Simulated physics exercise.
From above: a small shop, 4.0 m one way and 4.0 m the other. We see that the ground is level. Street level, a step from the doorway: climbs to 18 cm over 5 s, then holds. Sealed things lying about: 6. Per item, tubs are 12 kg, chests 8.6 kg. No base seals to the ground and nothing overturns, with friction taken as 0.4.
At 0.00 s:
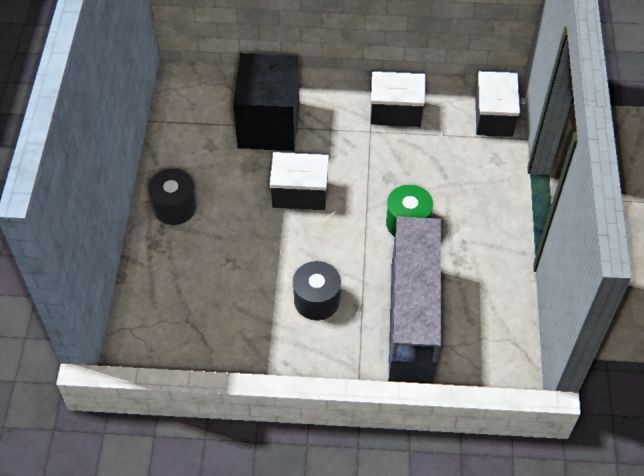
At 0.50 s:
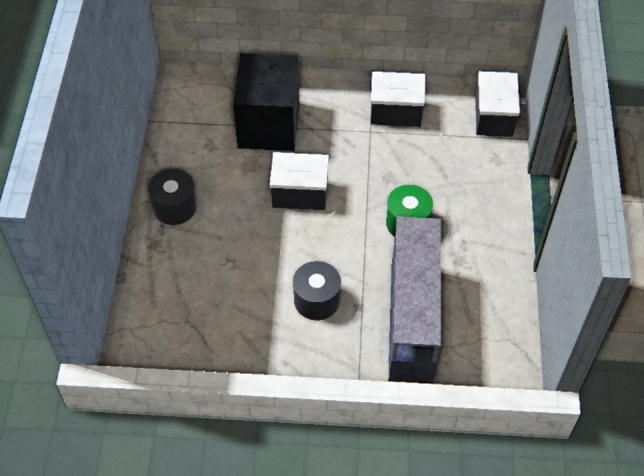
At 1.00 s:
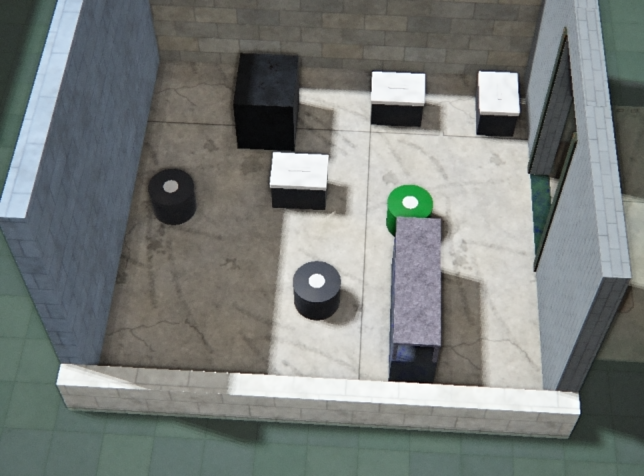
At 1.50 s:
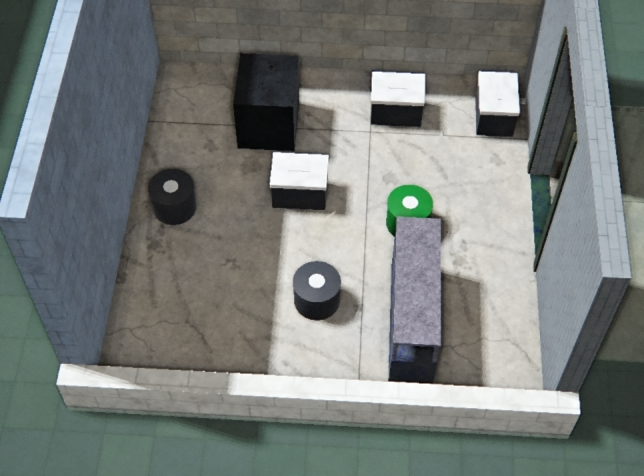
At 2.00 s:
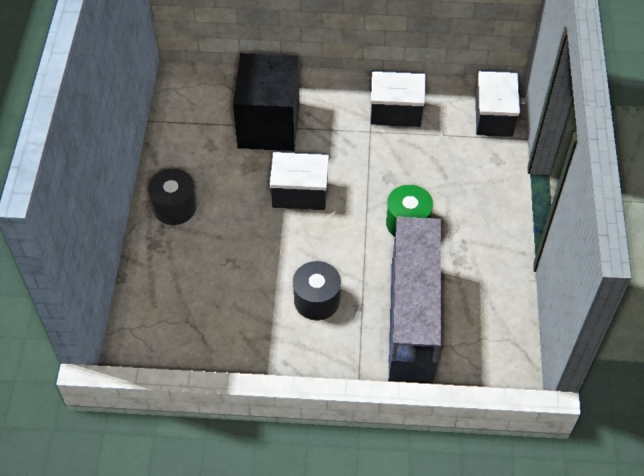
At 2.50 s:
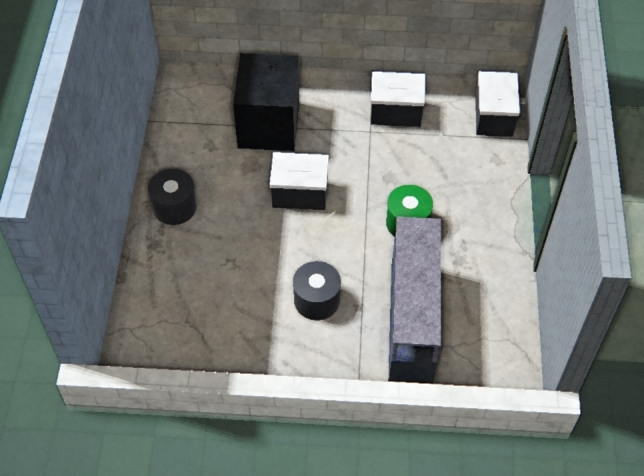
In a small shop seen from above, the tubs and boxes stayed put while greenish water spread over the paving outside, then a little crept in through the doorway on the right.
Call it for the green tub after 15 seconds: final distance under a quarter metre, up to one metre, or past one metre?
Past one metre.
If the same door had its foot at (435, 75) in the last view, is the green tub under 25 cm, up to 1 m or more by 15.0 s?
Well, the green tub ends up distant in that setup.
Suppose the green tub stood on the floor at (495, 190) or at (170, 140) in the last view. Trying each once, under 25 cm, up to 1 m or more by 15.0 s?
First try: It covers a big distance; second try: It inches along.
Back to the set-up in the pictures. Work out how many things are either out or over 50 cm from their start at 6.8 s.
I count 1.
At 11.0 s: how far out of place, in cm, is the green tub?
Roughly 120 cm by then.
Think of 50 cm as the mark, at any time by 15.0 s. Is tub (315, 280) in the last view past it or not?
Not that far.
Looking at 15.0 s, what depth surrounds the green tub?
The depth there is around 12 cm.
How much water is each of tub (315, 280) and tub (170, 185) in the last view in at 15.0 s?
I'd estimate 7 cm for the first and 11 cm for the second.
After 3.5 s the green tub is near (410, 203), 0.0 m from its start, aground; 0 afloat.
After 6.8 s the green tub is near (339, 194), 0.7 m from its start, aground; 0 afloat.
After 11.0 s the green tub is near (279, 186), 1.3 m from its start, aground; 4 afloat.
After 15.0 s the green tub is near (159, 122), 2.7 m from its start, afloat; 5 afloat.
